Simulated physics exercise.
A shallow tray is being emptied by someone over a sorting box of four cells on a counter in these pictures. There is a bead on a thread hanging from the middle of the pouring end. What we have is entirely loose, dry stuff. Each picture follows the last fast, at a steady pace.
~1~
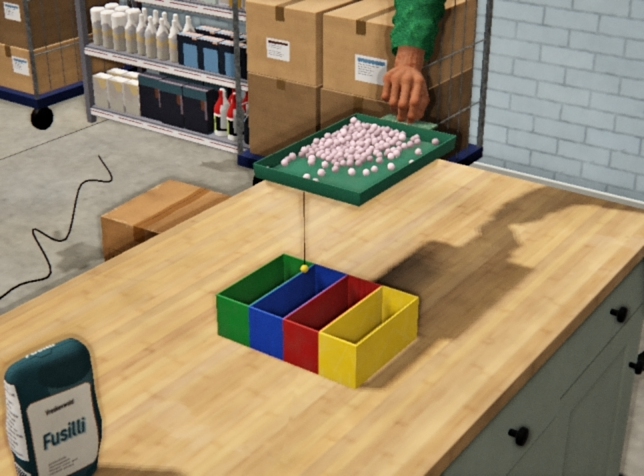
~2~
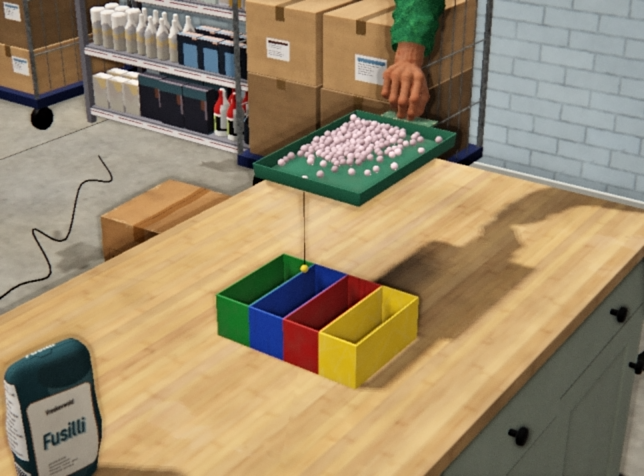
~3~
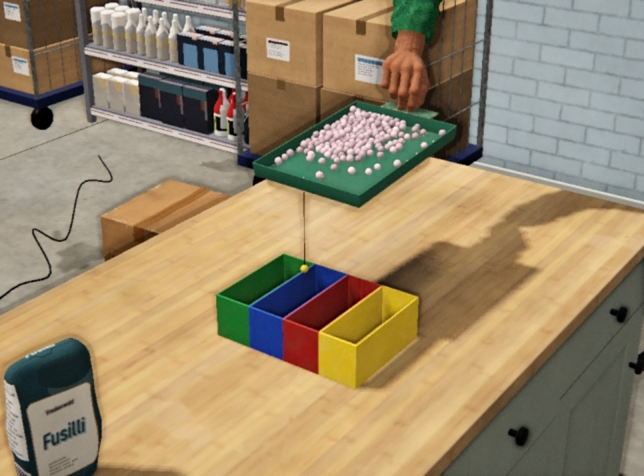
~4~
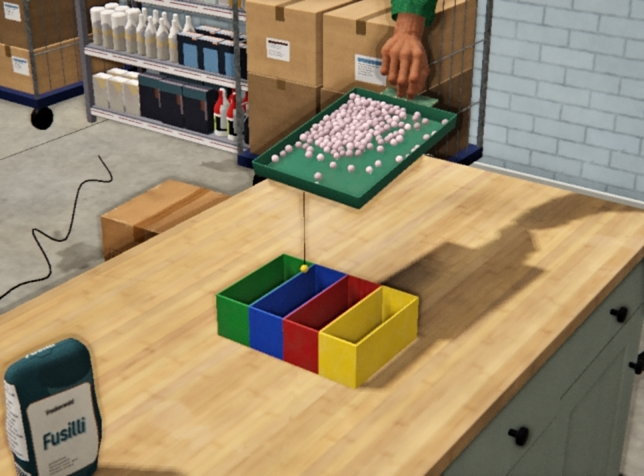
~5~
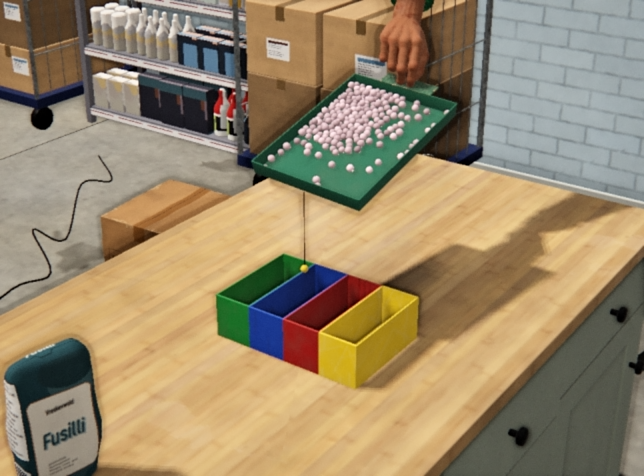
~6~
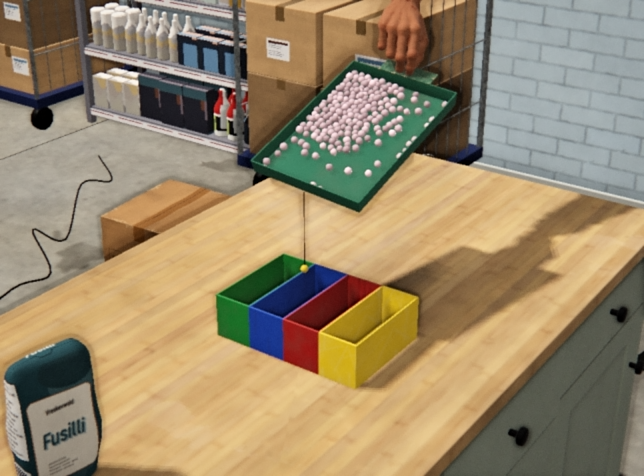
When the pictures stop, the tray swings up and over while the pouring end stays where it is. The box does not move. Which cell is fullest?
The red cell.
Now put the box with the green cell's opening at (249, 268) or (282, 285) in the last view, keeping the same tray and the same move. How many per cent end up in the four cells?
Roughly 80 per cent the first time and 90 per cent the second.
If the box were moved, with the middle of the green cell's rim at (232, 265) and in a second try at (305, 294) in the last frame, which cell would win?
In the first try it is yellow, in the second it is blue.
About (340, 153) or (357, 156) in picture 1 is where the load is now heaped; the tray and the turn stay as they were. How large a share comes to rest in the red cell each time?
50 per cent for the first try, 60 per cent for the second.
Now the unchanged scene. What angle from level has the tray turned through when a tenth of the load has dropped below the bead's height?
65 degrees.
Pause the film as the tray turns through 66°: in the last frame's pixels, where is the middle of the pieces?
About (335, 203).
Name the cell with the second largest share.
Place 2: Yellow.
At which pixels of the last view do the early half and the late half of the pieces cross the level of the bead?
First part (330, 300), rest (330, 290).
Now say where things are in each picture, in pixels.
The first picture shows corners of the pouring end (255, 163) and (359, 192), level; middle of the load (353, 144), sugar pearls; bead on its thread (305, 269); green cell (233, 317); blue cell (266, 329); red cell (301, 343); yellow cell (338, 356).
The second picture shows corners of the pouring end (255, 163) and (359, 193), level; middle of the load (353, 142), about a tenth on the move.
The third picture shows corners of the pouring end (255, 162) and (359, 194), tipped barely, lowest at the right corner; middle of the load (353, 135), about a tenth on the move.
The fourth picture shows corners of the pouring end (254, 162) and (359, 196), tipped a little, lowest at the right corner; middle of the load (352, 126), about a tenth on the move.
The fifth picture shows corners of the pouring end (253, 161) and (358, 199), tipped clearly, lowest at the right corner; middle of the load (351, 118), roughly a quarter on the move.
The sixth picture shows corners of the pouring end (253, 160) and (358, 201), tipped clearly, lowest at the right corner; middle of the load (350, 112), almost all on the move; green cell (233, 317); blue cell (266, 329); red cell (301, 343); yellow cell (338, 356).
Just after the last frame, tray tipped steeply; roughly two thirds on the tray; about a tenth in the yellow cell; about a tenth in the red cell; just a few in the blue cell; roughly a quarter falling or outside the box.
A moment on, tray tipped past a quarter turn; roughly a quarter on the tray; roughly a quarter in the red cell; about a tenth in the yellow cell; about a tenth in the blue cell; just a few in the green cell; roughly a quarter falling or outside the box.
Further on, tray tipped past a quarter turn; roughly half in the red cell; roughly a quarter in the yellow cell; about a tenth in the blue cell; just a few in the green cell; about a tenth falling or outside the box.
When it is over, tray tipped past a quarter turn; roughly half in the red cell; roughly a quarter in the yellow cell; about a tenth in the blue cell; just a few in the green cell; about a tenth outside the box.
